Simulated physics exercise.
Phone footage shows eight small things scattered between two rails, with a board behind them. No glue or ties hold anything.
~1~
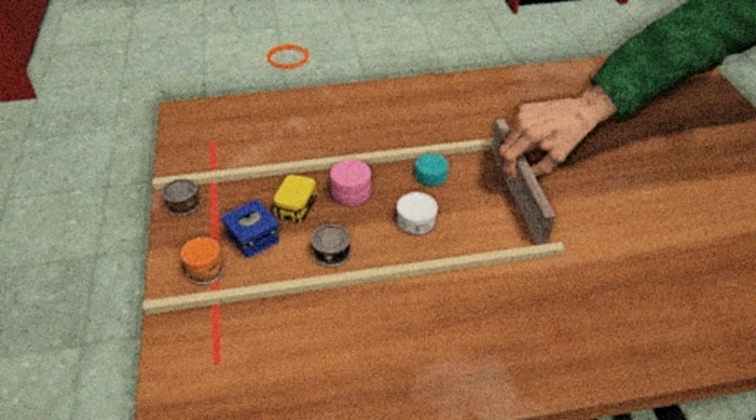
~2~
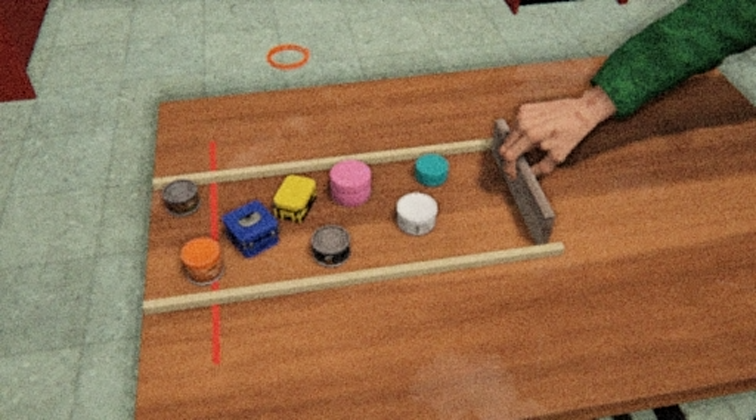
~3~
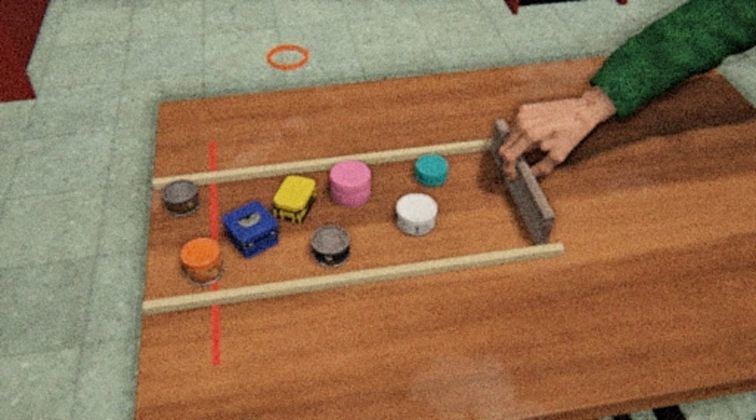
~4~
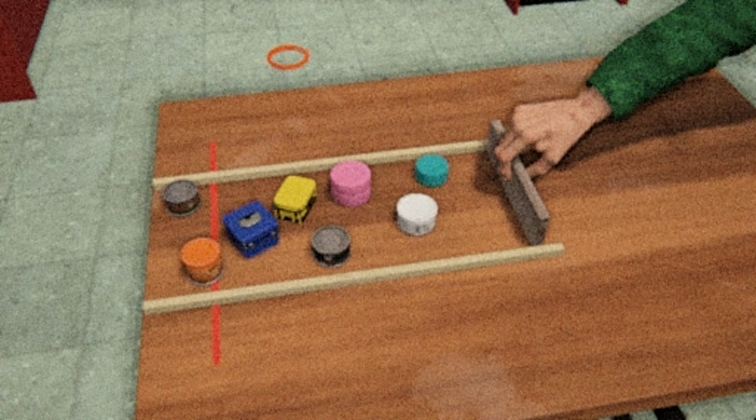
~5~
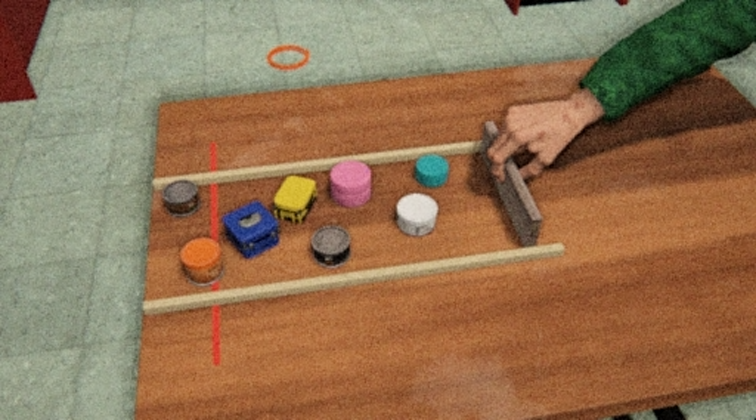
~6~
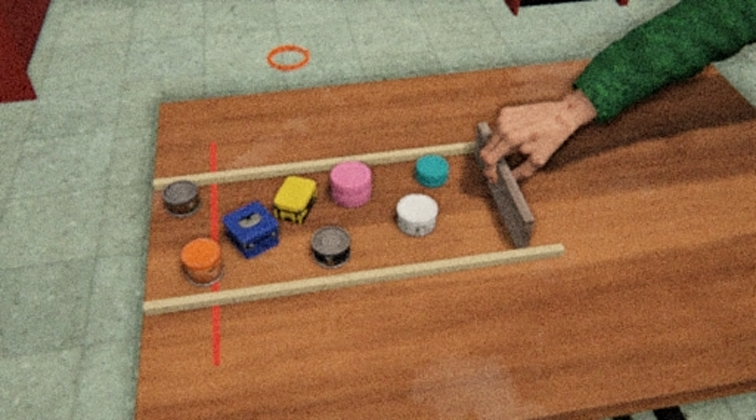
A hand in a green sleeve held a grey board upright on a wooden table and slid it slightly left between two rails, while the eight small tins, lids and cases ahead of it stayed still.
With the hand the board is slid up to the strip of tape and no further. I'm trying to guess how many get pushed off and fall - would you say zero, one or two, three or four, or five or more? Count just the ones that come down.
Gone: Just a lone one or pair.
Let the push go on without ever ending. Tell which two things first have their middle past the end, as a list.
First the brown tin, and second the blue case.
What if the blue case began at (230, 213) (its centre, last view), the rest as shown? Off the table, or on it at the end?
Placed like that, it is gone.
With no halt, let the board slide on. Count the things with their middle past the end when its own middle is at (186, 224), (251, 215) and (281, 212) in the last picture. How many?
4, 0 and 0.
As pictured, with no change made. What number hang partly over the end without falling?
Expected count: 3.
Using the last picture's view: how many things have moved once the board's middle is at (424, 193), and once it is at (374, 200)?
By then 2, and 4.
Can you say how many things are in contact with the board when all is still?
4 of them.
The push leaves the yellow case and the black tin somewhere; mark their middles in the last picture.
Final spots - yellow case (160, 207), black tin (194, 277).
Early on, none off yet; brown tin at rest near (182, 199); orange pot at rest near (203, 263); blue case at rest near (252, 231).
A while later, none off yet; brown tin at rest near (182, 199); orange pot at rest near (203, 263); blue case travelled a little near (240, 237).
Further along, none off yet; brown tin moving near (175, 198); orange pot at rest near (195, 268); blue case travelled about its own width near (195, 236).
Finally, the number that fall off is one or two; lost, brown tin.
